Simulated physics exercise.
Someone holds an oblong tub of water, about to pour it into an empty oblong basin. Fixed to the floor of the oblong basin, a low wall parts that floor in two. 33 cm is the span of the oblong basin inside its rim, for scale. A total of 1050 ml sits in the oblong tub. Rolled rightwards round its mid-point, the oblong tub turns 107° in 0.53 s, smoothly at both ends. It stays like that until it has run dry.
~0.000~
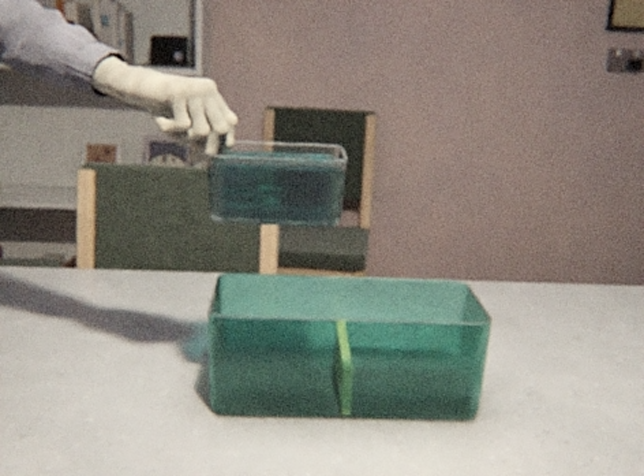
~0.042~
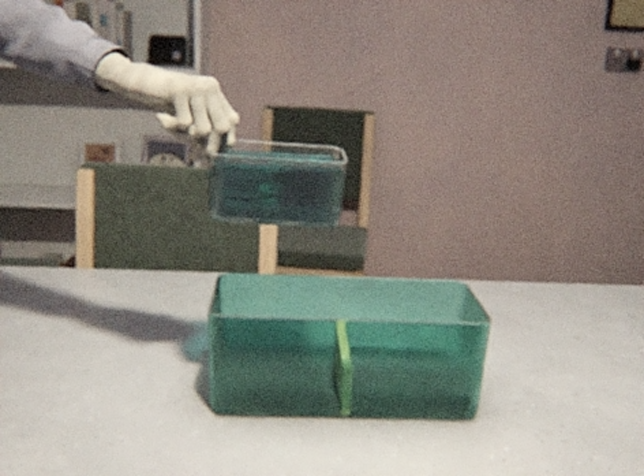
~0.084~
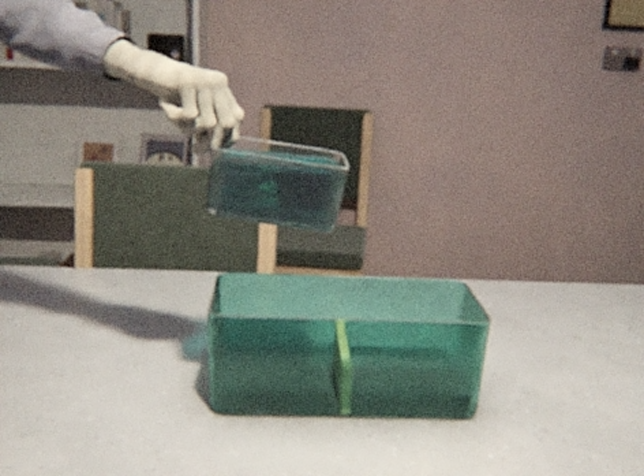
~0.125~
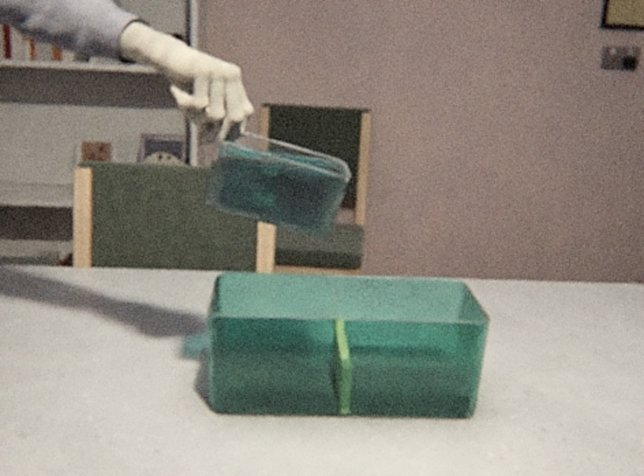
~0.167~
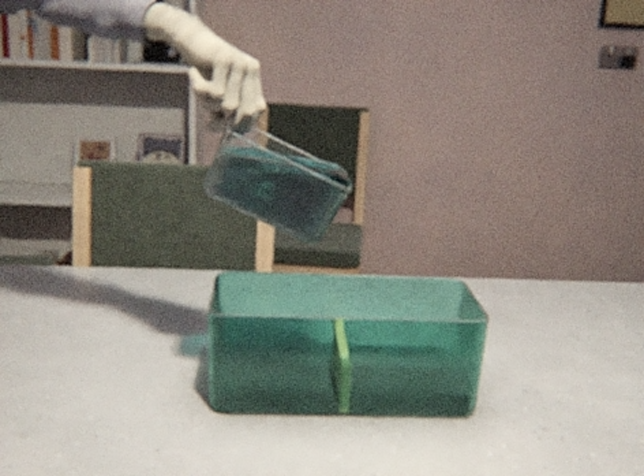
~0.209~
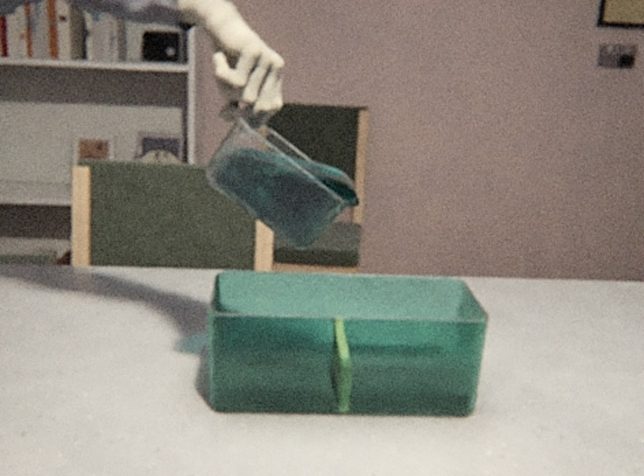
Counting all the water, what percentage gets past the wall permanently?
The share past the wall is about 70 per cent.
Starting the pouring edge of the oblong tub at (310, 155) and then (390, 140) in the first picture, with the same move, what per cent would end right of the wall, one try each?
The first try gives around 45 percent, the second around 80 percent.
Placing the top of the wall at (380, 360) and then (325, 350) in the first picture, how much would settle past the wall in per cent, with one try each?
The first gives near 35 per cent and the second near 80 per cent.
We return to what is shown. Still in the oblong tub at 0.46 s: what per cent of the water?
16 %.
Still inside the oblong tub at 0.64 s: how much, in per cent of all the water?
2 %.
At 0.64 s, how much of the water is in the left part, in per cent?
Roughly 10 per cent.
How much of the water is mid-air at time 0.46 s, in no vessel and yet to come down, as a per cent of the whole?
It comes to roughly 42 per cent.
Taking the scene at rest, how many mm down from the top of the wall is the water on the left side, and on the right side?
I'd say some 50 mm on the left and some 30 mm on the right.
After 0.46 s the tilt is 102° and 16 per cent is still to pour, 0 is left of the wall and 41 right of it.
After 0.64 s the tilt is 107° and 2 per cent is still to pour, 11 is left of the wall and 73 right of it.
After 0.82 s the tilt is 107° and 0 per cent is still to pour, 19 is left of the wall and 74 right of it.
After 1.03 s the tilt is 107° and 0 per cent is still to pour, 22 is left of the wall and 72 right of it.
In the end 23 per cent lies left of the wall, 70 right of it and 6 outside.
